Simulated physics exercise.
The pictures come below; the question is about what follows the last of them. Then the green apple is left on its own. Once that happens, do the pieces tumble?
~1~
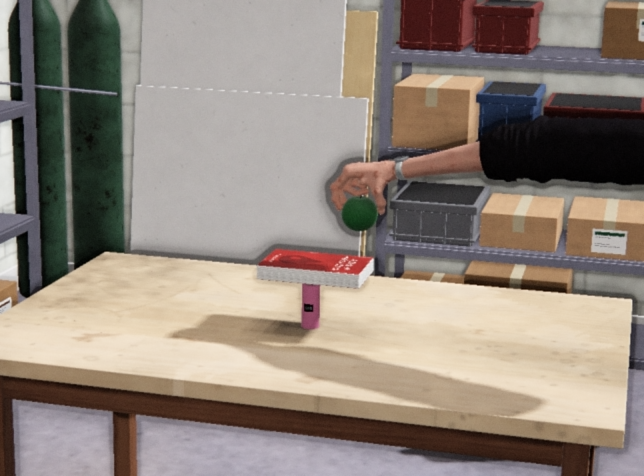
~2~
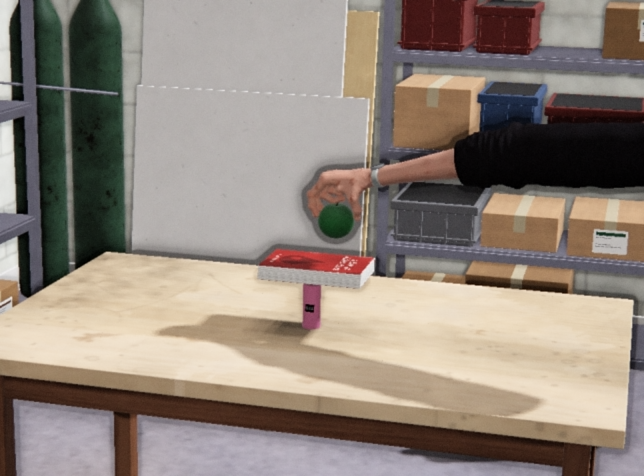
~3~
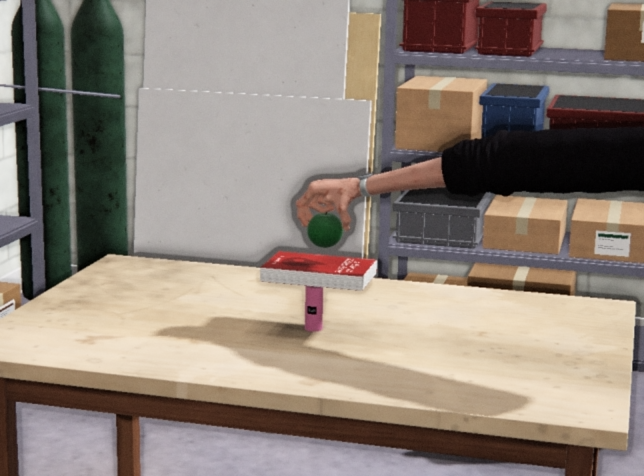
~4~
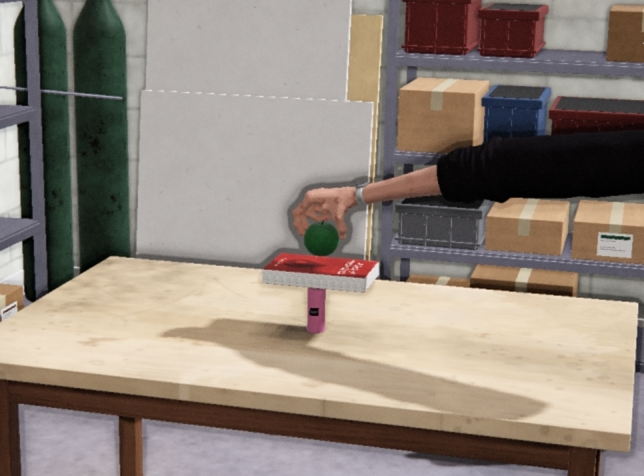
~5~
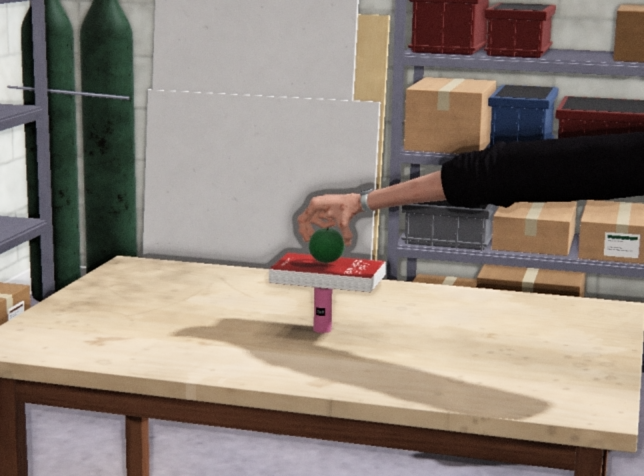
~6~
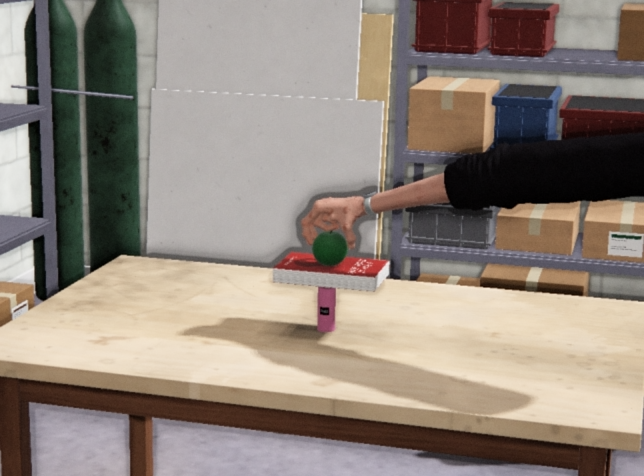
Seems it proves sturdy enough.
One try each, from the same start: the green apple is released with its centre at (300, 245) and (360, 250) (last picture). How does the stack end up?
Stands firm, then topples.
Then, 0.20 s on from there, no change.
Then, 0.40 s on from there, green apple resting near (330, 249).
In the end, all 3 unmoved. At the end, from the last picture's camera, green apple near (330, 249). The stack holds.
